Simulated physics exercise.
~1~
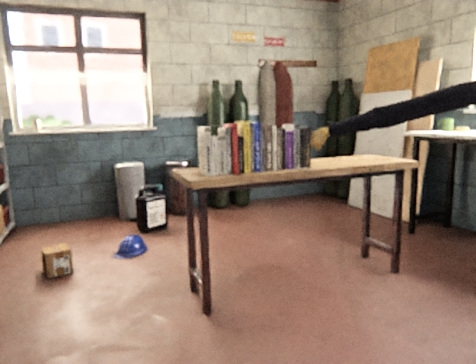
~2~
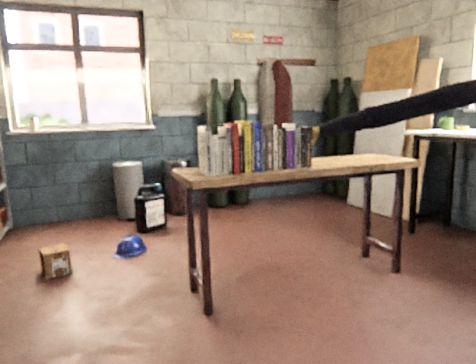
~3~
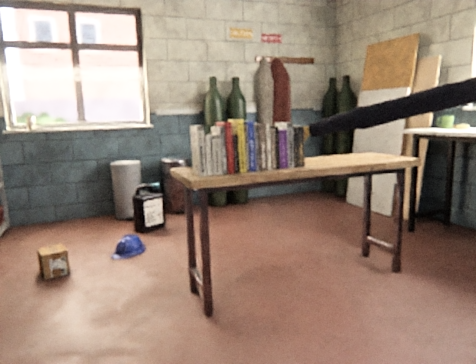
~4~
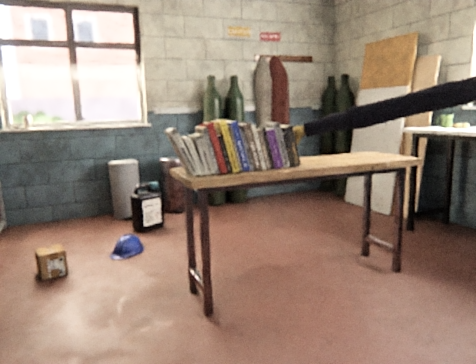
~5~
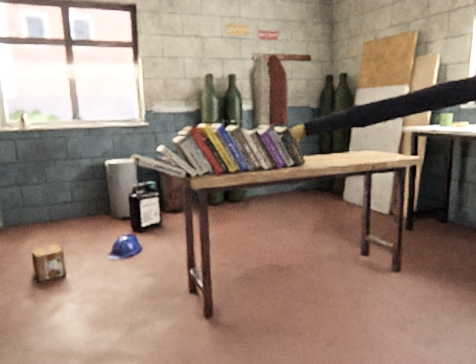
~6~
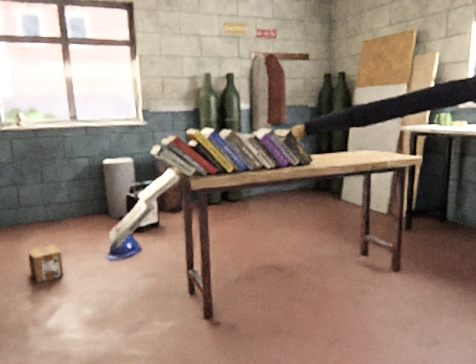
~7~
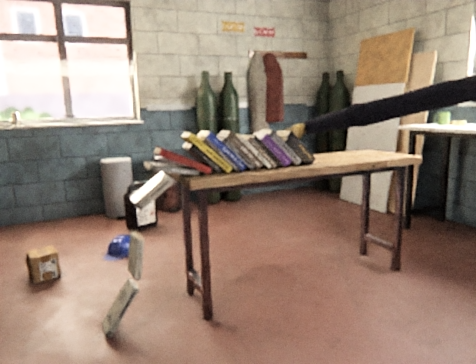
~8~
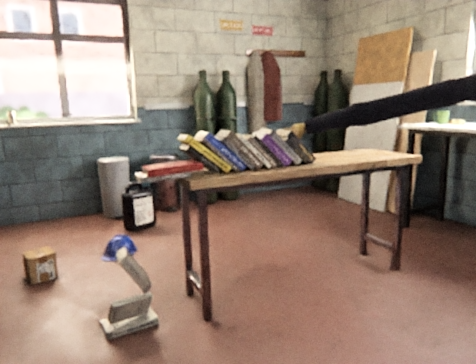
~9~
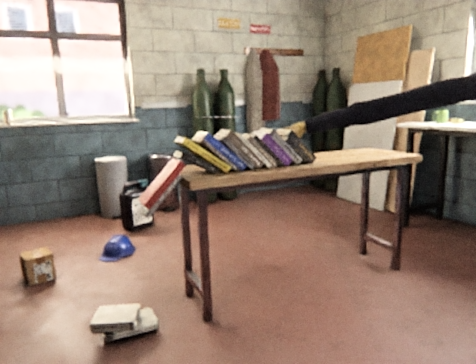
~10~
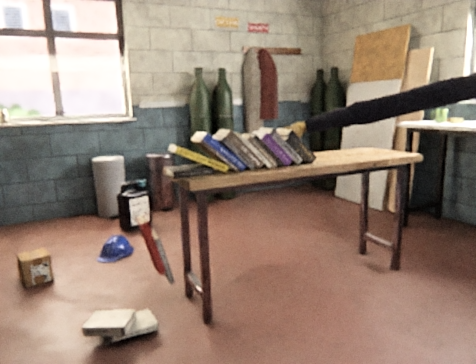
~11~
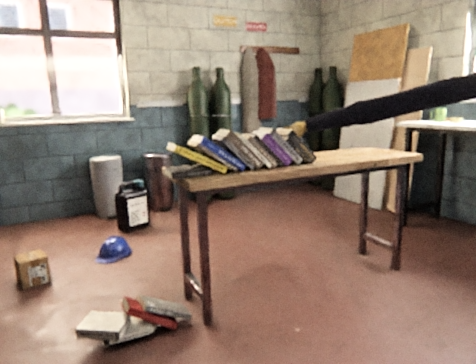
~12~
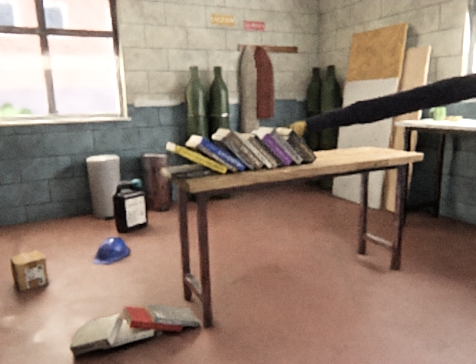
In the video, a dark arm pushes a tightly packed row of books leftward along a wooden table, making them lean, and several at the left end, including the red one, tumble to the floor, while the yellow, blue and purple books stay tilted on the tabletop.
